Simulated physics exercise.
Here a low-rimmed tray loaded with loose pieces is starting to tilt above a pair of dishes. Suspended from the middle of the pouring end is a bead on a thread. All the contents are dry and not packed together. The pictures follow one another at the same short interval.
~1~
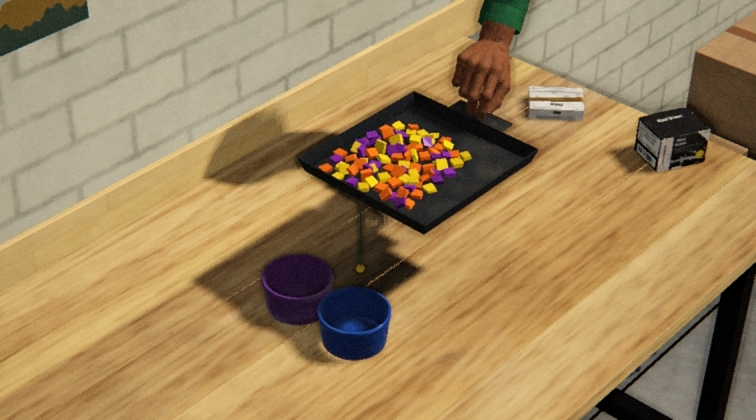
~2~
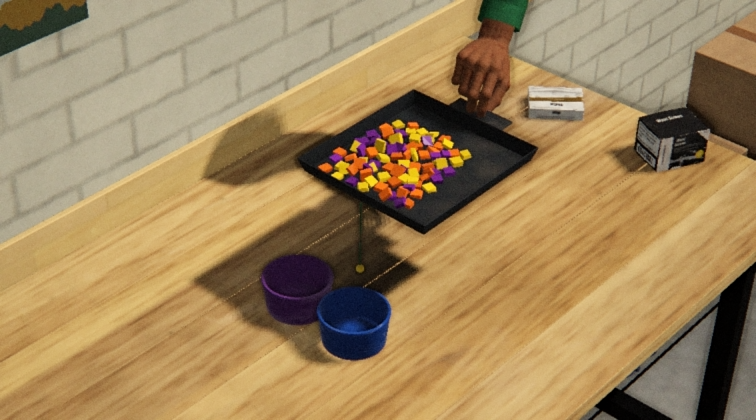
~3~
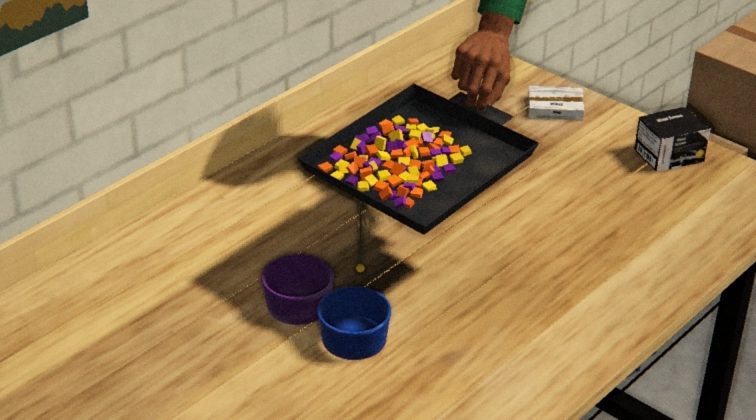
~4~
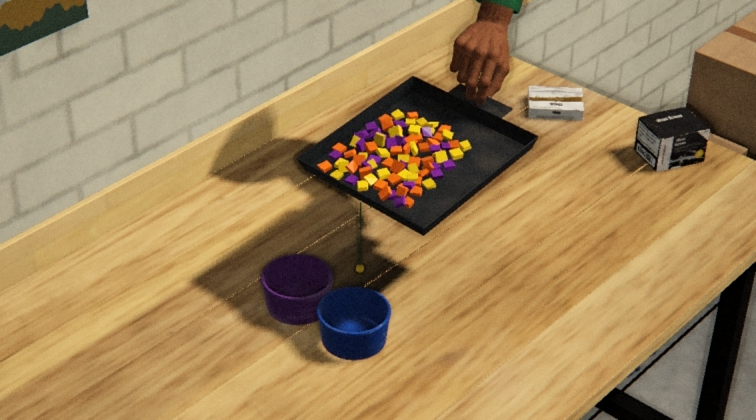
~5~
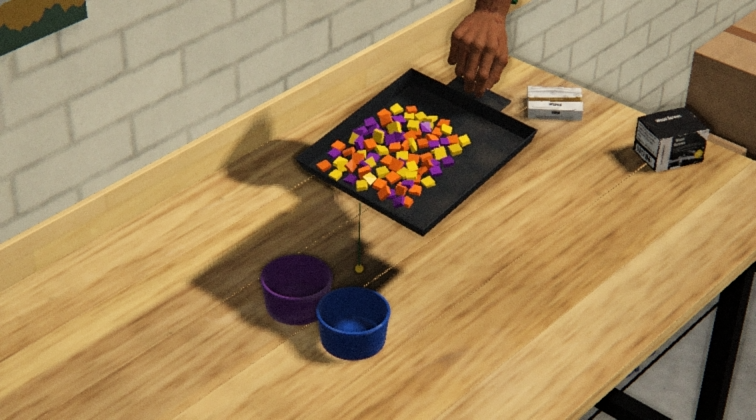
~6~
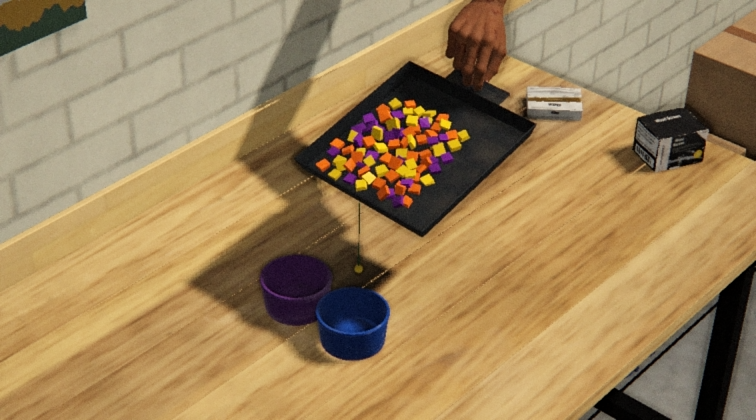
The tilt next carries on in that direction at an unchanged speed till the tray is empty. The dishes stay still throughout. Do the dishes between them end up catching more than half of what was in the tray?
Most reaches the dishes.
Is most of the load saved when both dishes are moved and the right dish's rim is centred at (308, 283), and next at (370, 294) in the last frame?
Taking them in turn, it's short of half and then short of half.
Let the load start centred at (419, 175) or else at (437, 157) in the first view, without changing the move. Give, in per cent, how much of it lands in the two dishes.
Roughly 50 per cent, then roughly 60 per cent.
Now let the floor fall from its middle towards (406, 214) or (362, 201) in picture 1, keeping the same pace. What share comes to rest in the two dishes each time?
I'd expect around 20 in a hundred first and around 80 in a hundred second.
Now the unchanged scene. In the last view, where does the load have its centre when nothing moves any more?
Somewhere around (350, 335) in the last picture.
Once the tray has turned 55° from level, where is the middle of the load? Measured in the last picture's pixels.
I'd put the middle of the pieces at roughly (367, 174).
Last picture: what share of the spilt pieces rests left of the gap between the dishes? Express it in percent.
Estimate: About 20 in every hundred.
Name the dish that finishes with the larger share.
That would be the right of the two, then.
Shortly afterwards, tray tipped steeply; the whole lot on the tray.
Next, tray tipped right over; the bulk on the tray; a little in the right dish; a little in the left dish; only a few outside both; a little in the air.
Some moments later, tray tipped past a quarter turn; near half in the right dish; near a quarter in the left dish; near a quarter outside both; only a few in the air.
In the end, tray tipped past a quarter turn; near half in the right dish; near a quarter in the left dish; near a quarter outside both; only a few in the air.
